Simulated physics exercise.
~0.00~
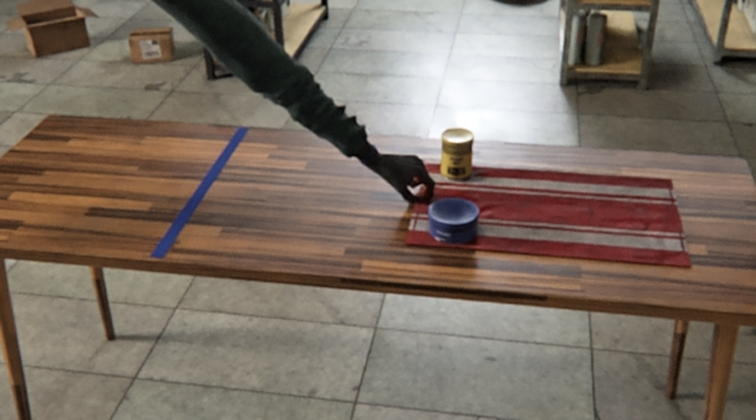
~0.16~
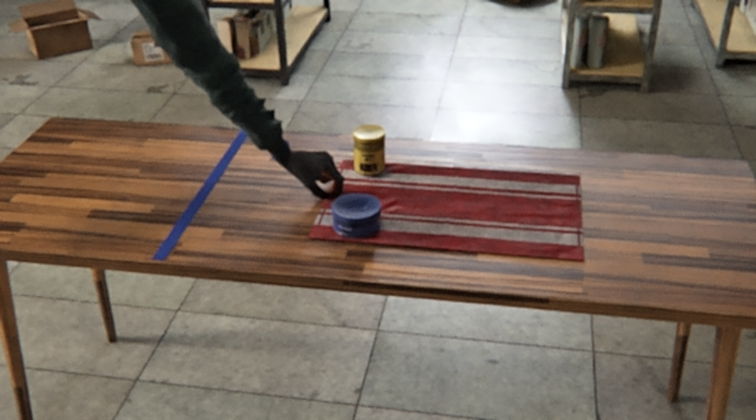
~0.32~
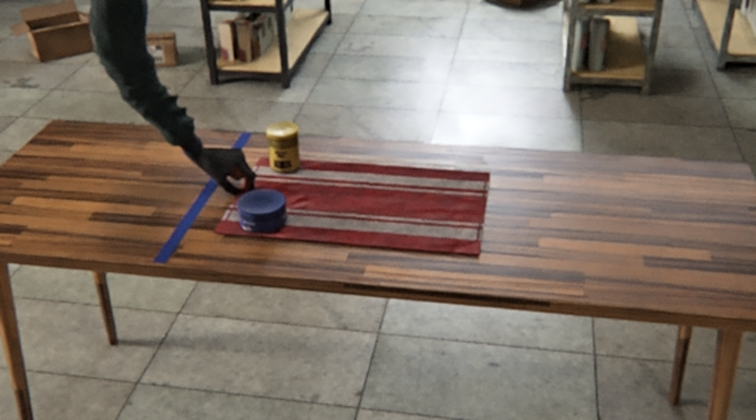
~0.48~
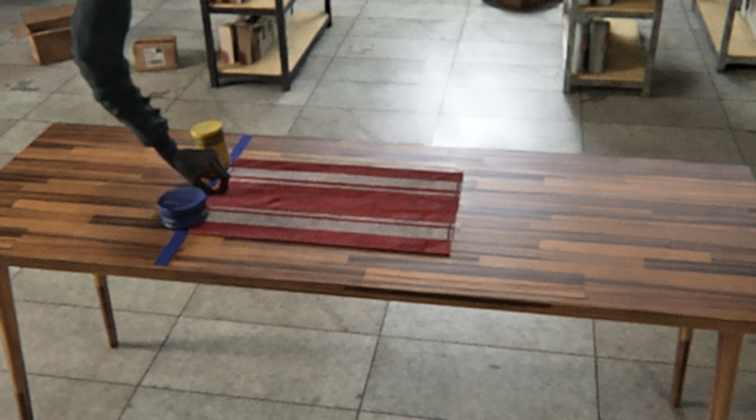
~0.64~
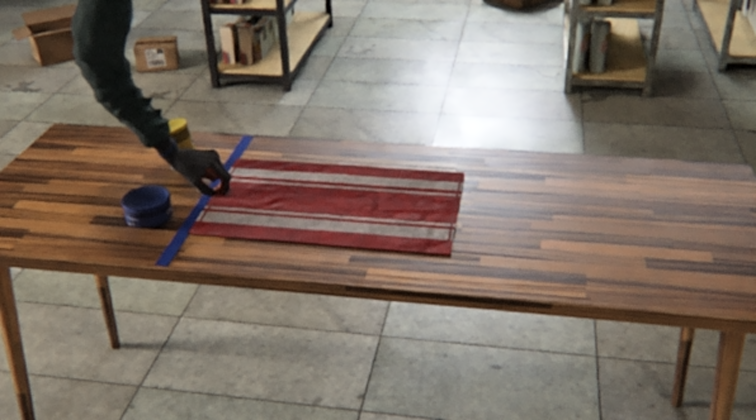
A red striped table runner carrying a blue tub and a yellow tin is pulled left across a wooden table by a gloved hand until its edge stops at a strip of blue tape, while both containers slide off the cloth and end up beyond it to the left.
